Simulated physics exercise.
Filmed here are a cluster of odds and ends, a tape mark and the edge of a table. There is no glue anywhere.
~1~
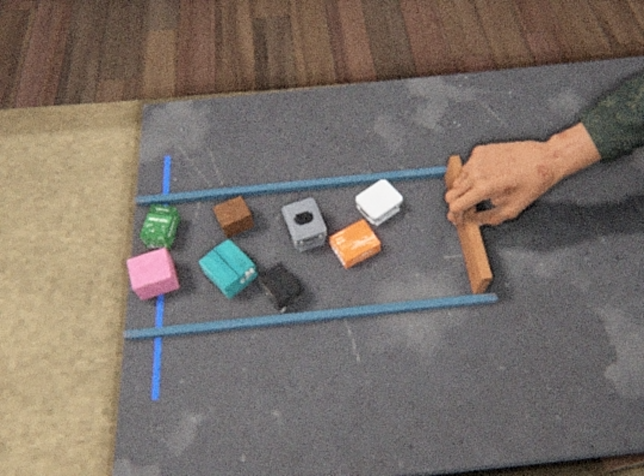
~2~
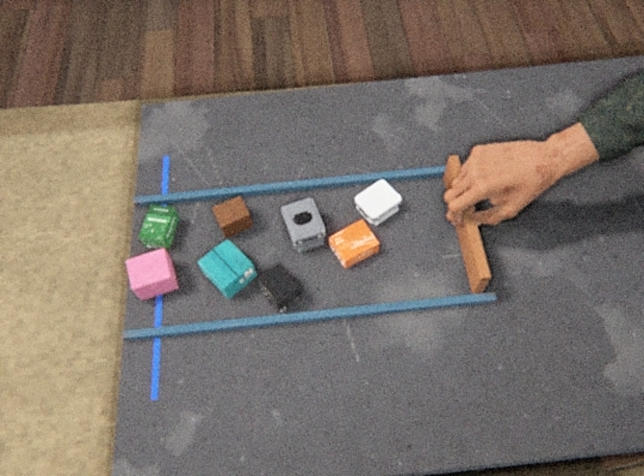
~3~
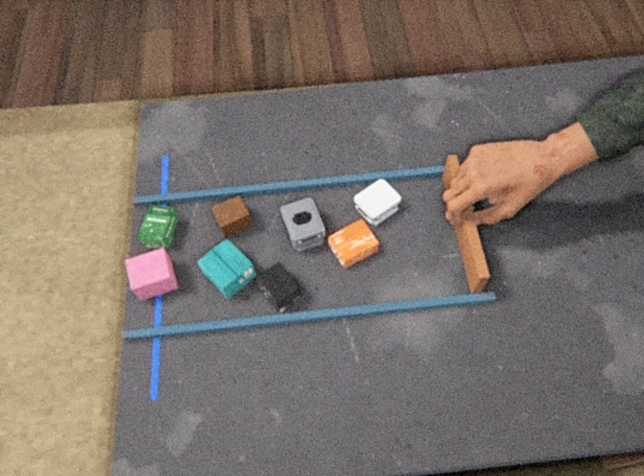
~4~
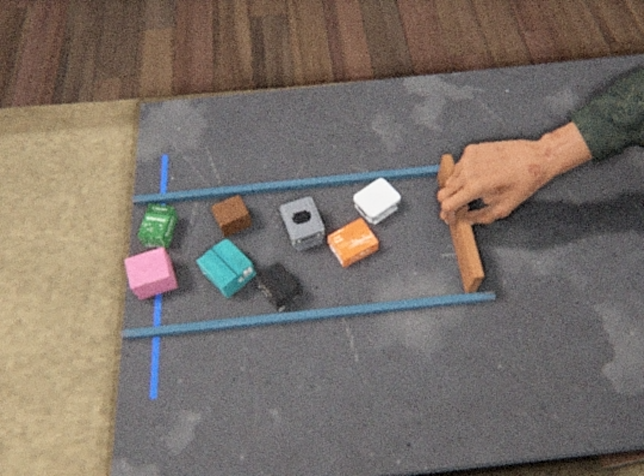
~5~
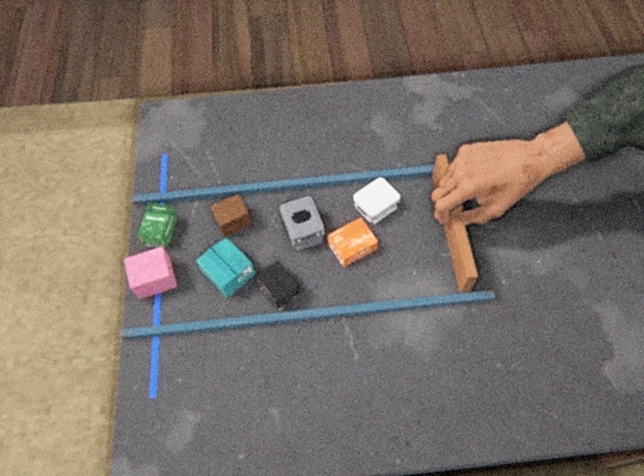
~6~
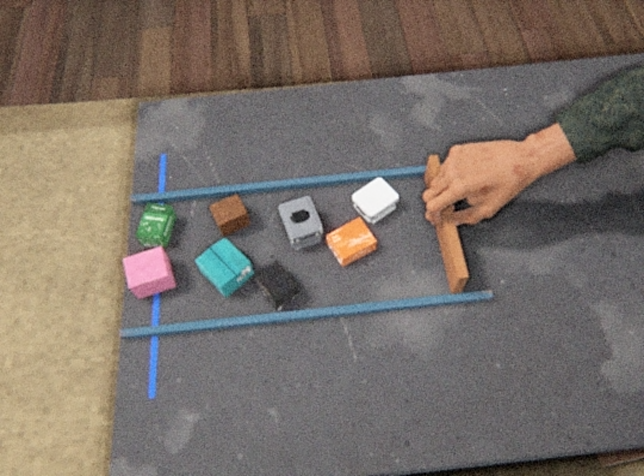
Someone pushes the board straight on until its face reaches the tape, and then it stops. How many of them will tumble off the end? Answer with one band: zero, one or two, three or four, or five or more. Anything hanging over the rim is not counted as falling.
Five or more.
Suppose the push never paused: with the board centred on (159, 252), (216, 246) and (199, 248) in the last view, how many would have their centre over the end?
6; 1; 2.
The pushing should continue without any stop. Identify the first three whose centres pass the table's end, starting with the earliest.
Ranked earliest first, the pink block comes before the green box, which comes before the turquoise box.
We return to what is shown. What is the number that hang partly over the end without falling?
As for overhanging, the count is 2.
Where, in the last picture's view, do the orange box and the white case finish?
Result: One about (129, 280), other about (140, 213).
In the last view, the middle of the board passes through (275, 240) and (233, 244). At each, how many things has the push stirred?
Well, it's 6 at the first one and 8 at the second.
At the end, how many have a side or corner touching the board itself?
It is in contact with 2.
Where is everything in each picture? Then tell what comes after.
In the first picture, pink block (153, 274); green box (161, 227); turquoise box (229, 269); board (466, 223); tape (162, 263).
In the second picture, green box (160, 227); brown block (233, 217).
In the third picture, turquoise box (227, 269); black box (279, 288).
In the fourth picture, pink block (151, 274); white case (376, 202).
In the fifth picture, green box (158, 226); orange box (353, 242).
In the sixth picture, pink block (150, 273); green box (157, 226); turquoise box (225, 267); board (444, 223); tape (158, 262).
Soon after, none off yet; pink block at rest near (150, 273); green box at rest near (157, 226); turquoise box at rest near (225, 267).
After that, none off yet; pink block at rest near (150, 273); green box at rest near (157, 226); turquoise box displaced a little near (200, 270).
And then, one off so far; pink block on its way down near (131, 341); green box displaced about its own width near (118, 234); turquoise box displaced well along near (127, 272).
In the end, the number that fall off is five or more; gone, grey case, black box, brown block, turquoise box, green box and pink block.
